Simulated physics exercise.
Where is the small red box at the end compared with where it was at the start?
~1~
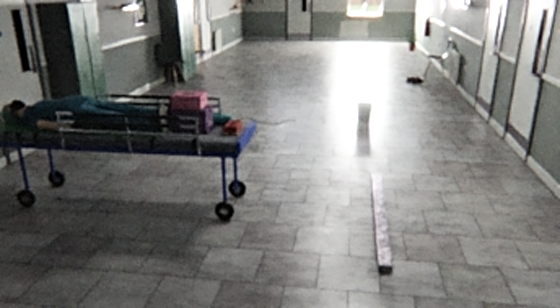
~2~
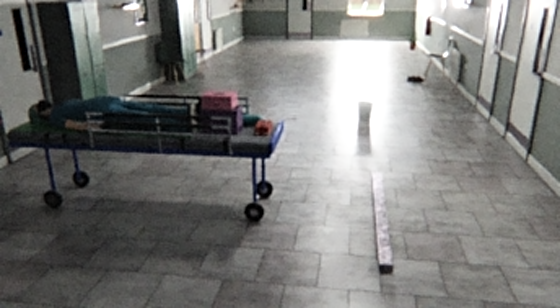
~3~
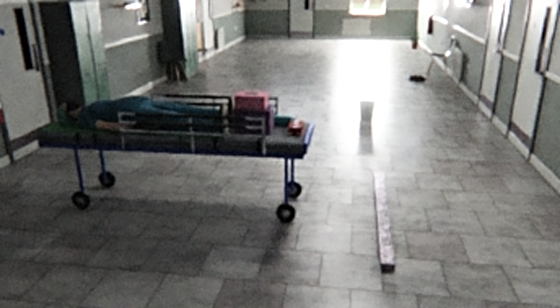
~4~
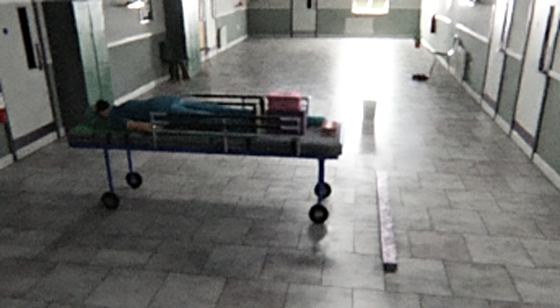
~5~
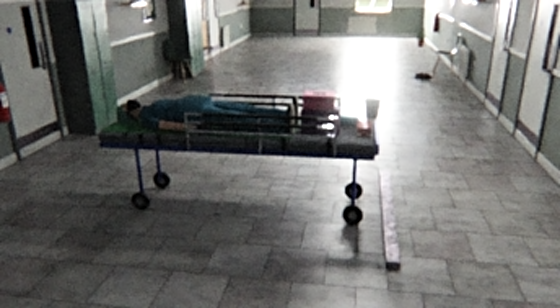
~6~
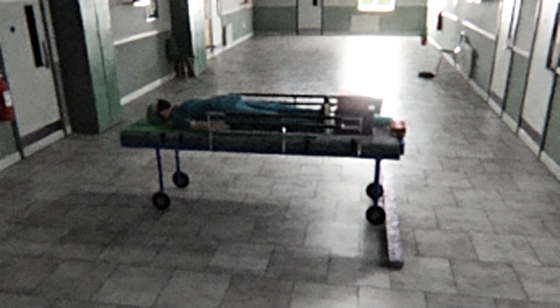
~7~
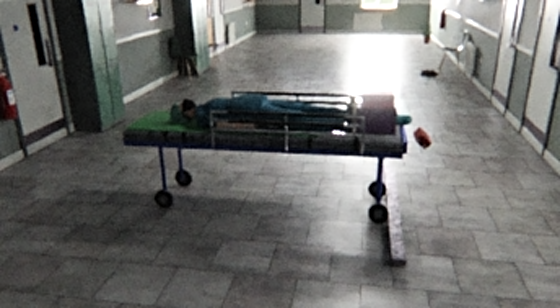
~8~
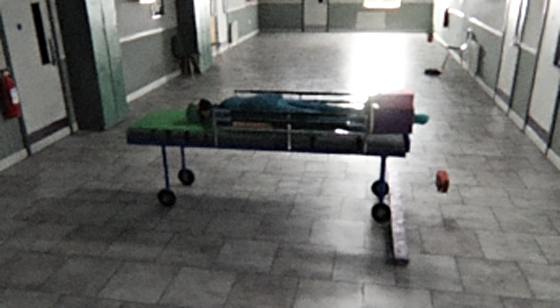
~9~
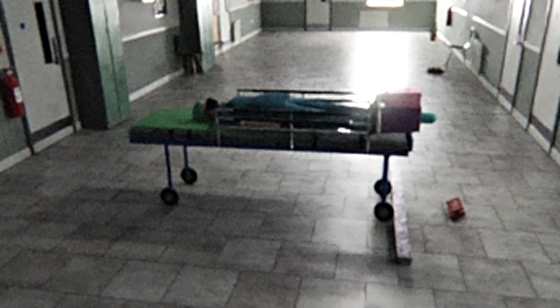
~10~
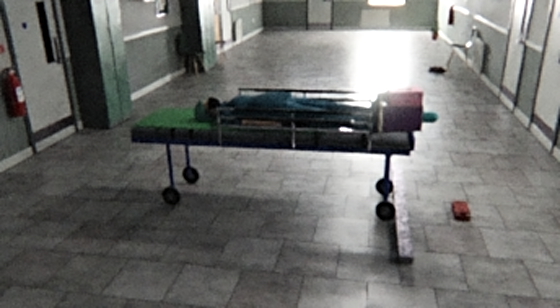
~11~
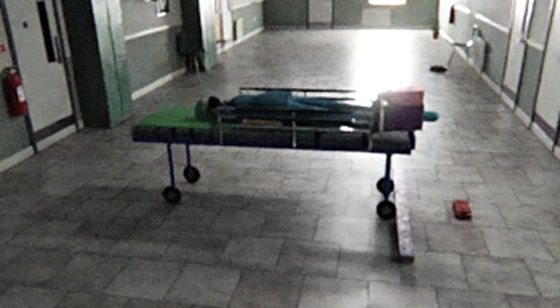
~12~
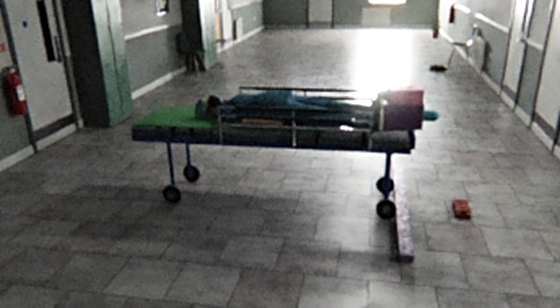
At the start it rides on the right-hand end of the trolley, over on the left side of the corridor. By the end it lies on the floor to the right of the stopped trolley, just past the sill.
